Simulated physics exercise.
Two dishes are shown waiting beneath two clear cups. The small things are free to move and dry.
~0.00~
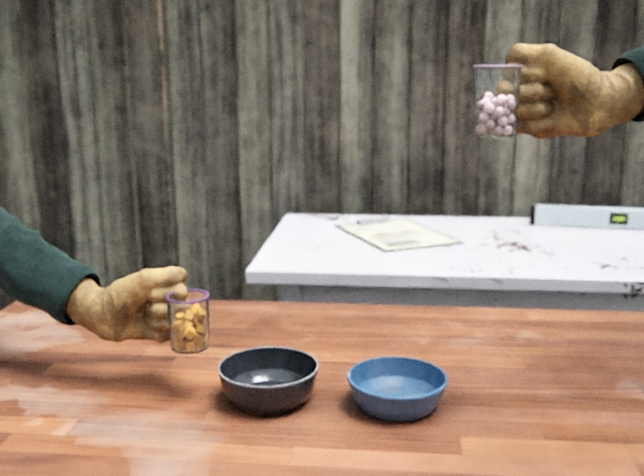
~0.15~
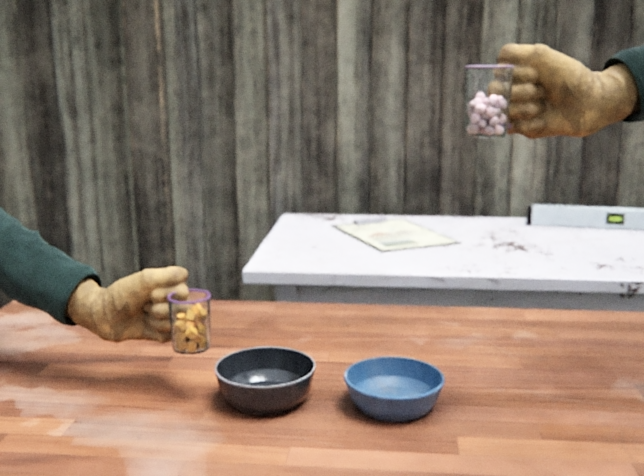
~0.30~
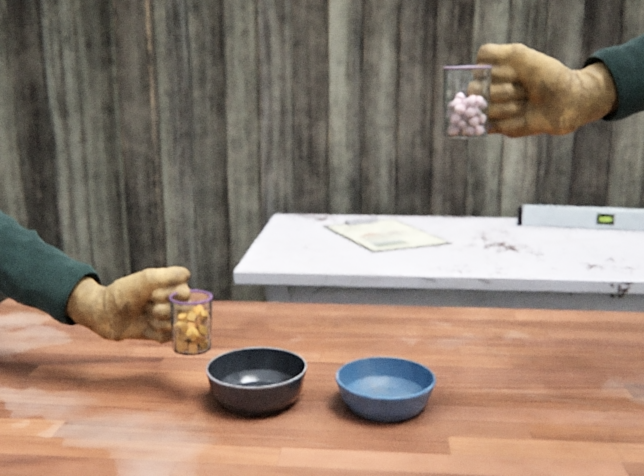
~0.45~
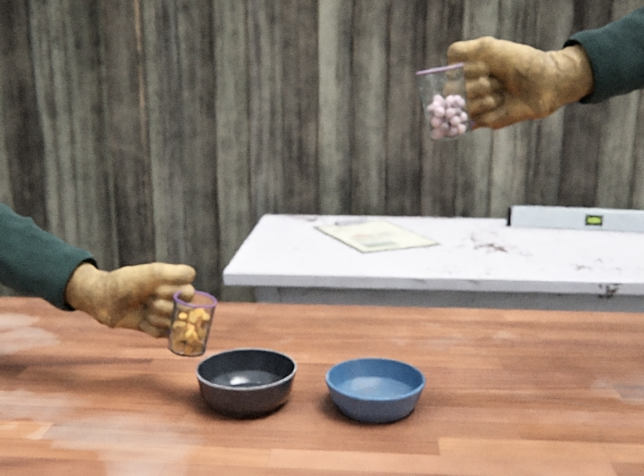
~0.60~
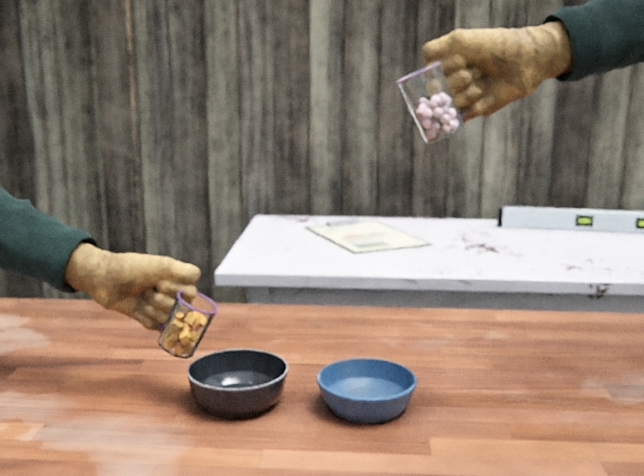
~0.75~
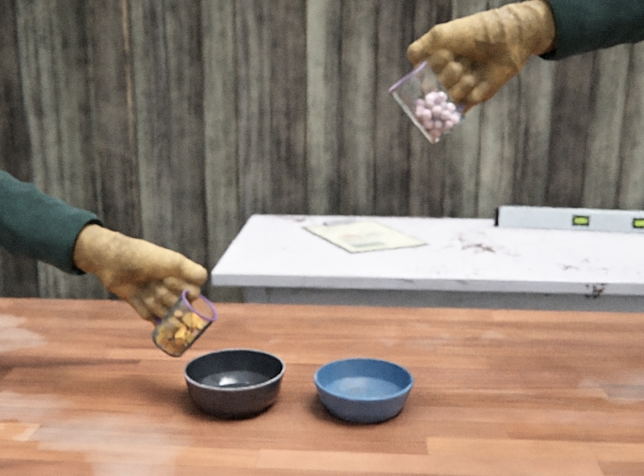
Two gloved hands holding clear cups of yellow and pale pink pieces, the right moving left, then both tilting above two bowls.
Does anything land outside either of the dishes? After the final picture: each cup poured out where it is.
My prediction: Left dish: I'd bet nothing lands outside it. Right dish: I'd bet something lands outside it.
Around 1.06 s, left, all still in the cup; right, all still in the cup.
Around 1.39 s, left, all still in the cup; right, all still in the cup.
Around 1.77 s, left, a small part still in the cup, most in the dish, a small part in the air; right, about a quarter in the dish, a stray few outside the dish, about two thirds in the air.
Finally (2.8 s), left, all in the dish, none outside the dish; right, about two thirds in the dish, about a quarter outside the dish.
